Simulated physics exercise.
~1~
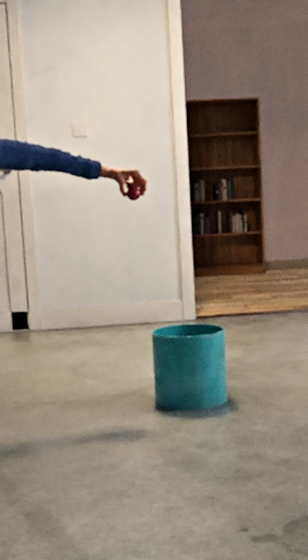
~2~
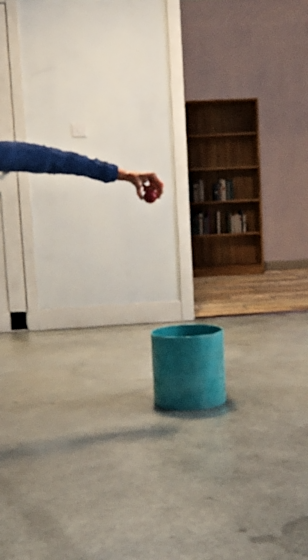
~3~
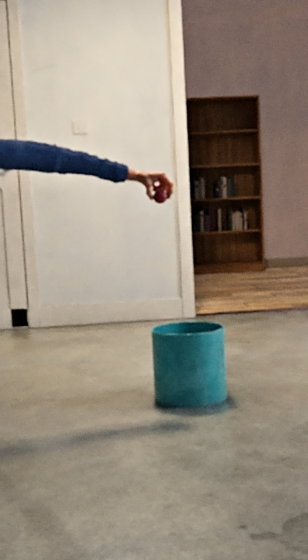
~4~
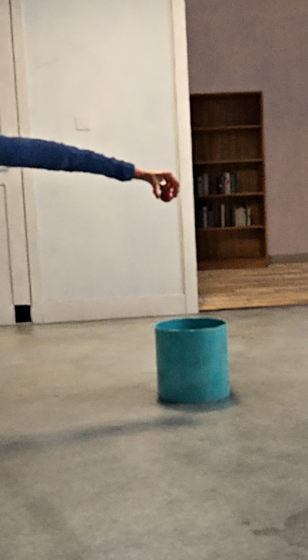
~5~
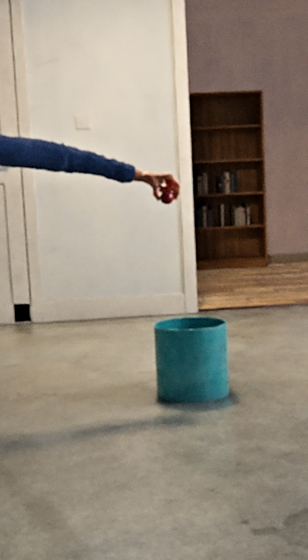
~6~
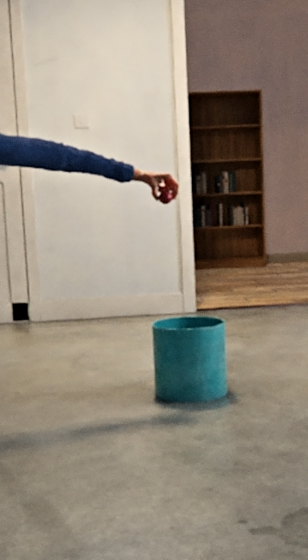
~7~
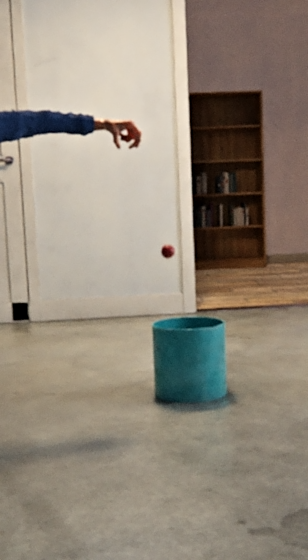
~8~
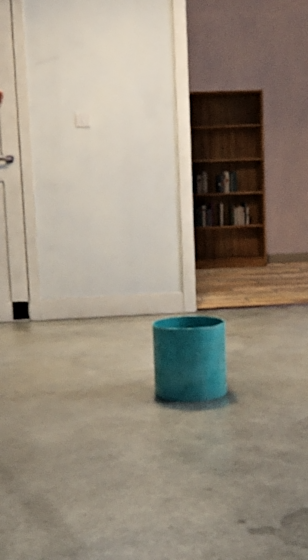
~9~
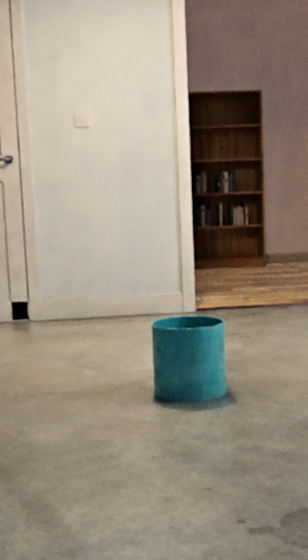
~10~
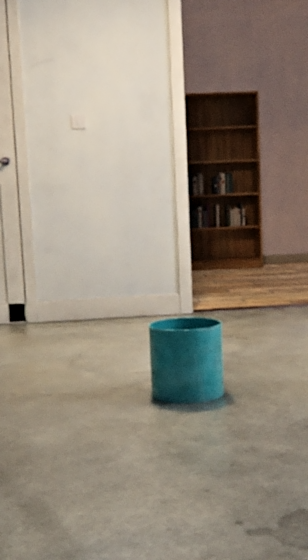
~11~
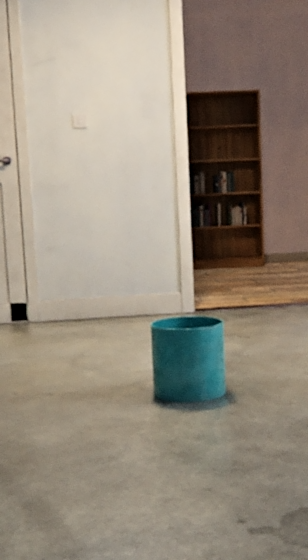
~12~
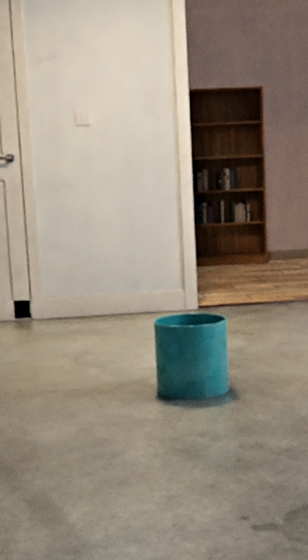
A small red ball-like object was held over a teal bucket by an outstretched hand, which shifted slightly right, then let go and drew back left. The object fell toward the bucket and ended up inside, out of sight, while the bucket stayed upright.
